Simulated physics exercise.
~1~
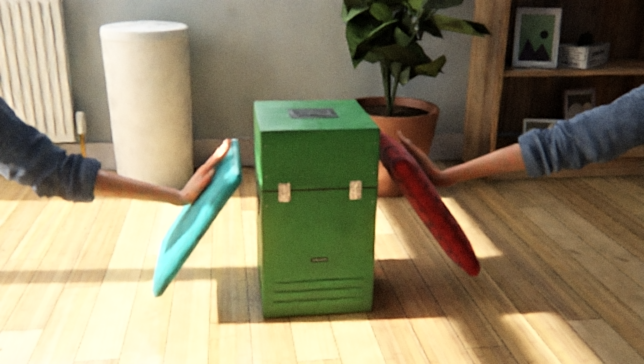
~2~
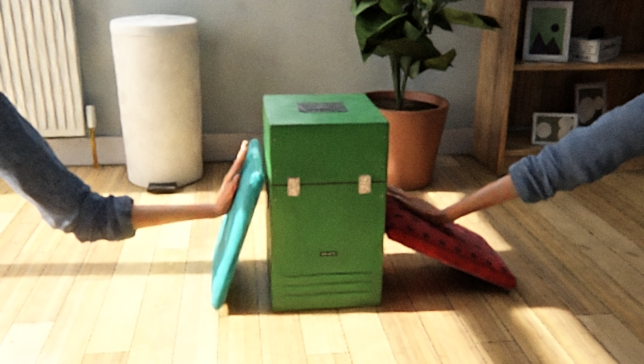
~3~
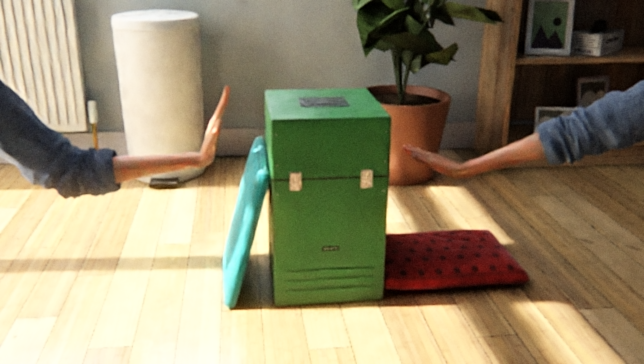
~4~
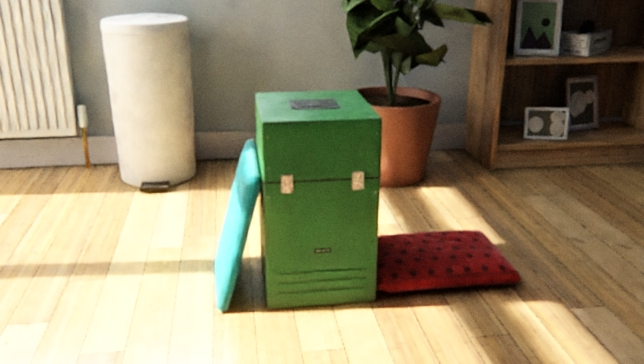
At first, two hands reach in from opposite sides, holding a turquoise seat pad and a dark red pillow in slanted positions beside a green chest on a sunlit wooden floor. The left hand presses the pad up against the chest, while on the right the pillow sinks lower under the other hand. Then both hands let go and draw back, and the red pillow lies flat on the floor. The hands leave the view, and the turquoise pad still leans against the left side of the chest, with the pillow flat on the right.
